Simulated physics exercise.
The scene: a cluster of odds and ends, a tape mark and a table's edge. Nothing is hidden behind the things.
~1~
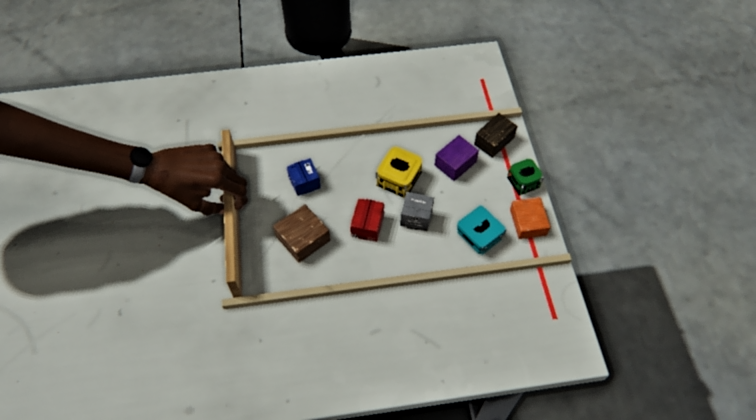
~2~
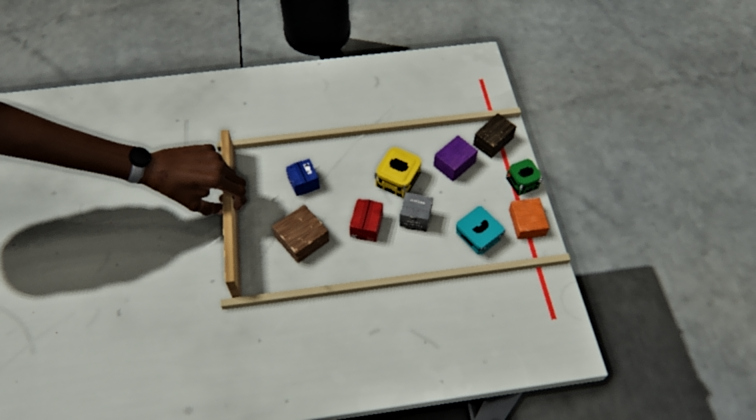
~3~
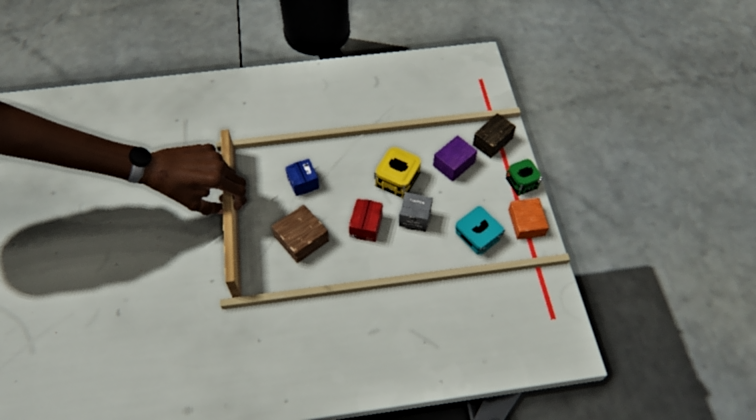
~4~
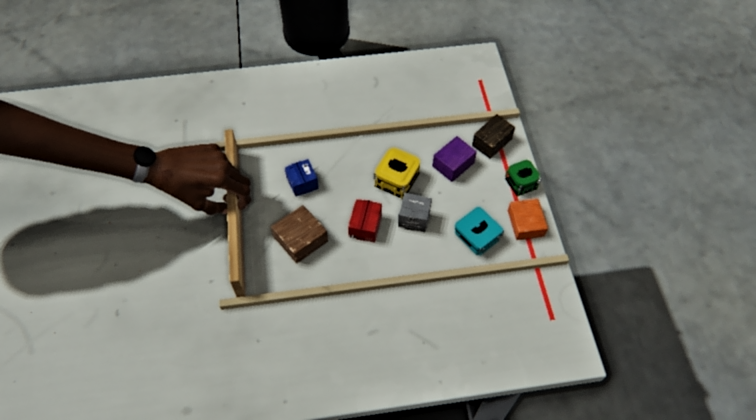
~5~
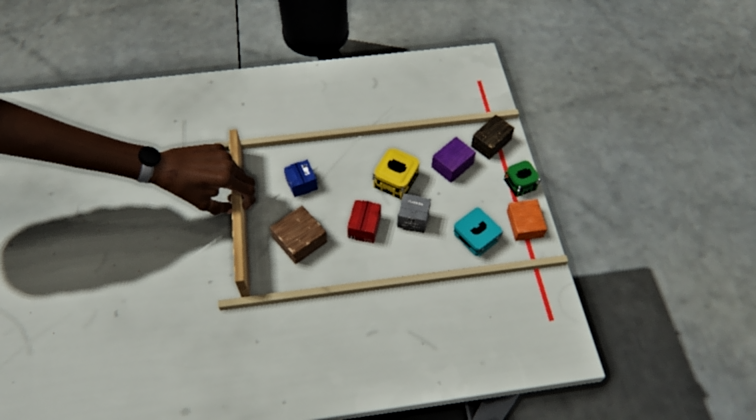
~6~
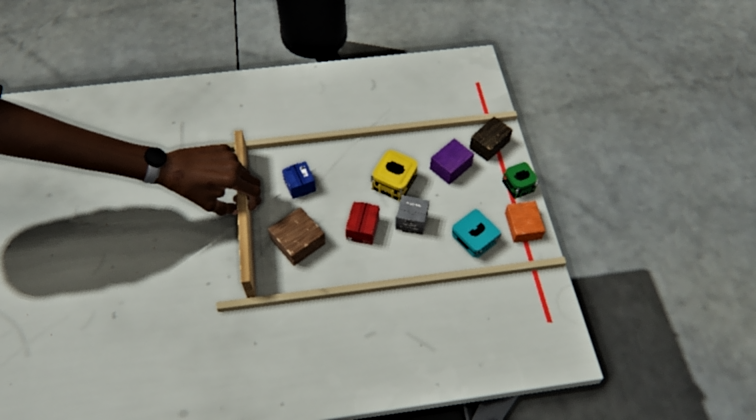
On a white tabletop, a hand wearing a watch slides a wooden board slightly right toward scattered colourful blocks between two rails.
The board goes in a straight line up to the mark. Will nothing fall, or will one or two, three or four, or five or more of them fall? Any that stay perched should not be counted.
Five or more fall.
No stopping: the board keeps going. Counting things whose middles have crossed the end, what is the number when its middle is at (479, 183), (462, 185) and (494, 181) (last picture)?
The counts: 4, 2 and 6.
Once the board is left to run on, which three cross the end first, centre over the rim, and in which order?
Order, earliest first: Green case, orange block, black block.
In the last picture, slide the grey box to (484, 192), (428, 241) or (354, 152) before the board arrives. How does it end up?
Grey box: Goes down; stays put; stays put.
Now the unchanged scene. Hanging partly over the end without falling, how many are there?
The count is 1.
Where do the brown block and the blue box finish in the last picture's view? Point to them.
In the last picture the brown block sits around (540, 215) and the blue box around (515, 156).
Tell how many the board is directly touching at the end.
2 of them.
Soon after, none off yet; green case at rest near (520, 181); orange block at rest near (525, 222); black block at rest near (491, 139).
After that, none off yet; green case displaced a little near (530, 177); orange block displaced a little near (537, 220); black block displaced about its own width near (511, 132).
In the end, the number that fall off is five or more; gone, red box, yellow case, grey box, purple block, turquoise case, black block, orange block and green case.
